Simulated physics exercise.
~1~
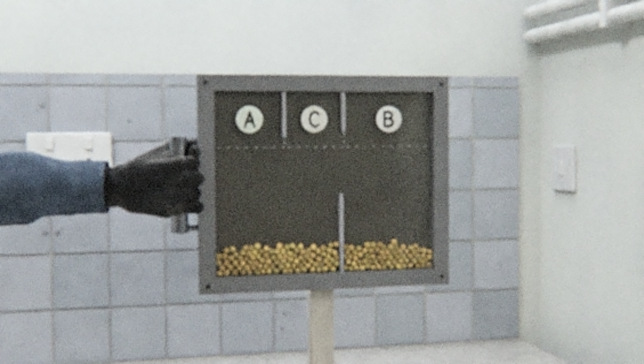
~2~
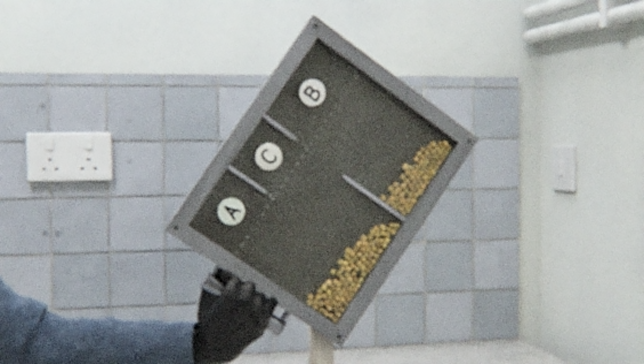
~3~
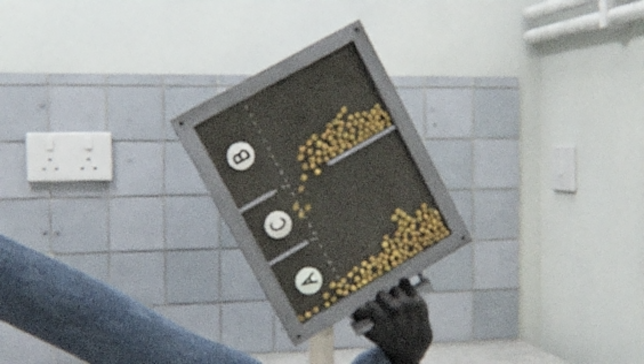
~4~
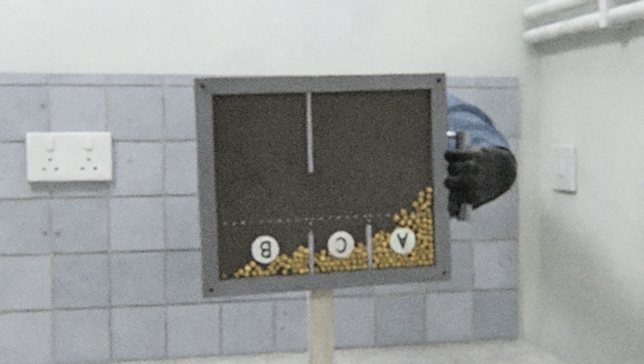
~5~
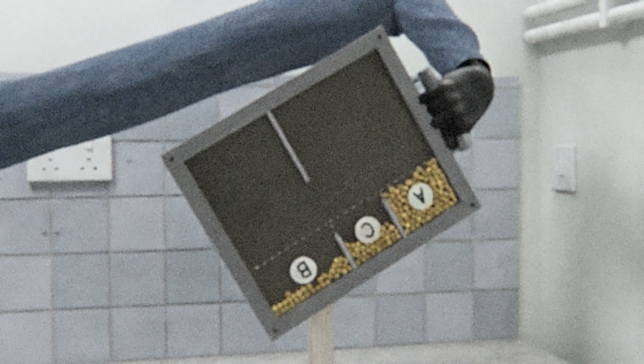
At first, a gloved hand holds the left side of a grey, clear-fronted case, with small golden beads lying along the bottom on both sides of a short divider and pockets A, C and B above. The hand swings the case anticlockwise, and the beads slide toward its lower right side. As it tips further, some beads rest on the divider and spill off its end, while others run down toward A. Once upside down, the case has beads in all three pockets, heaped highest at A. It turns a little further anticlockwise and ends tilted, with A holding the most.
